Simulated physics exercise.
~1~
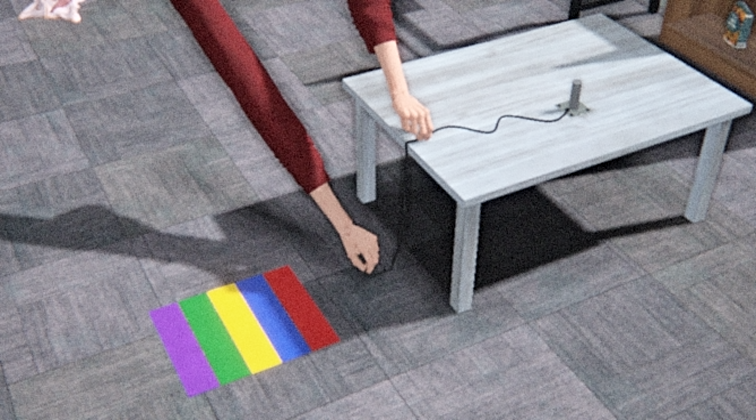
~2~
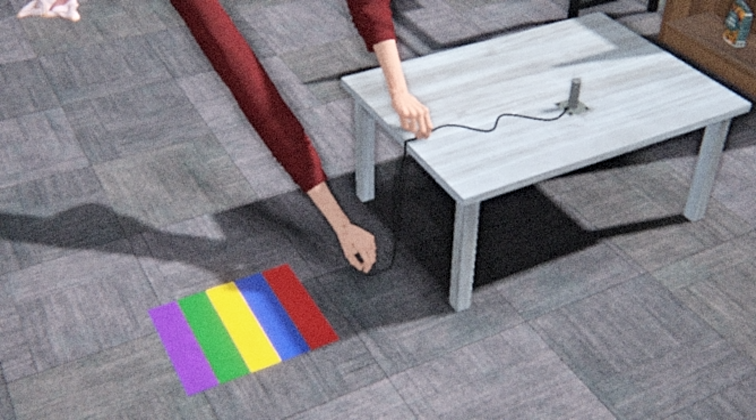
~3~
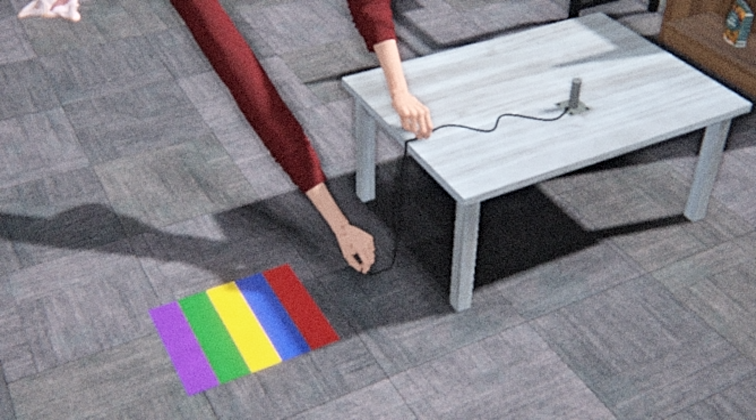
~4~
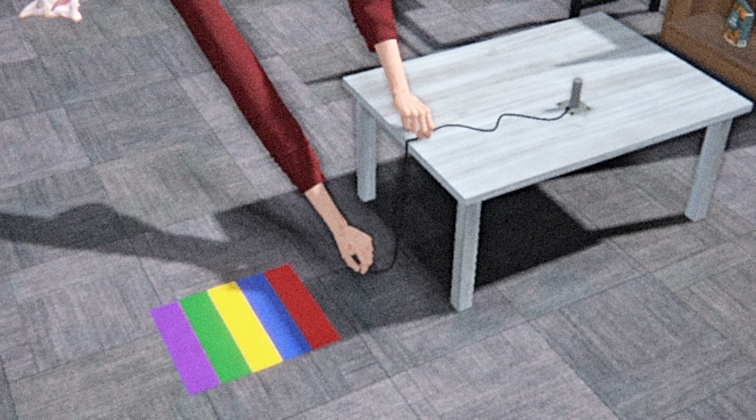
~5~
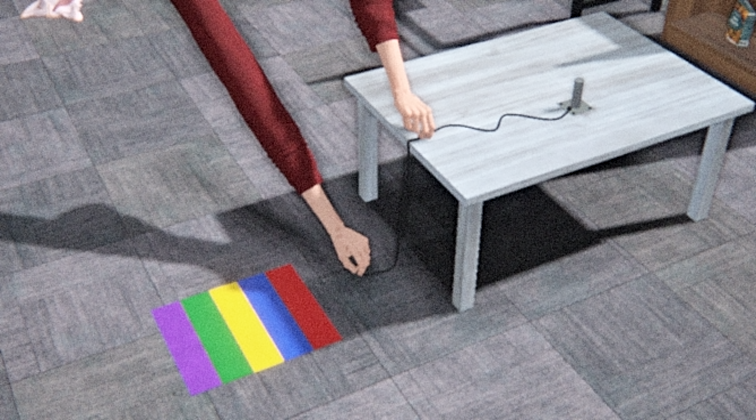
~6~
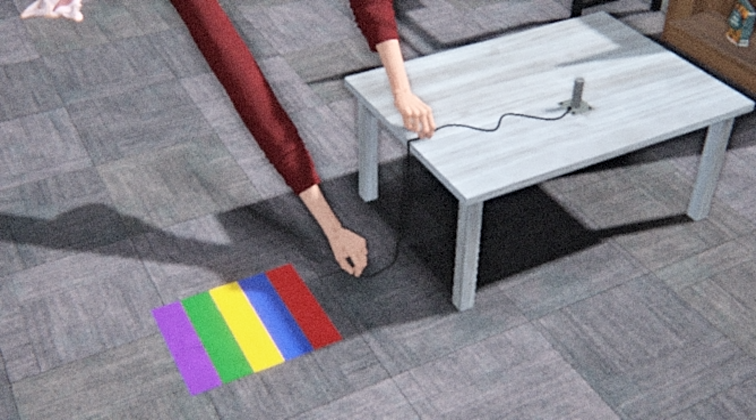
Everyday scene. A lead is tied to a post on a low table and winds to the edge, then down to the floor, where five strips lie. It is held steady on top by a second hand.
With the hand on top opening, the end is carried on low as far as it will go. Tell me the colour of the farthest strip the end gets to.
The farthest it gets is yellow.
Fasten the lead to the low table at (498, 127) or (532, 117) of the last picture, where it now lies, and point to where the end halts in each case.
In order: Close to (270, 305) and close to (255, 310).
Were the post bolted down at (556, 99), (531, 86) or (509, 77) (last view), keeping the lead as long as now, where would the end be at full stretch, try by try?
First try about (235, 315), second about (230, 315), third about (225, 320).
Soon after, end near (292, 294); over red.
Then, end near (261, 305); over blue.
At full stretch, end near (243, 311); over yellow. Over yellow.
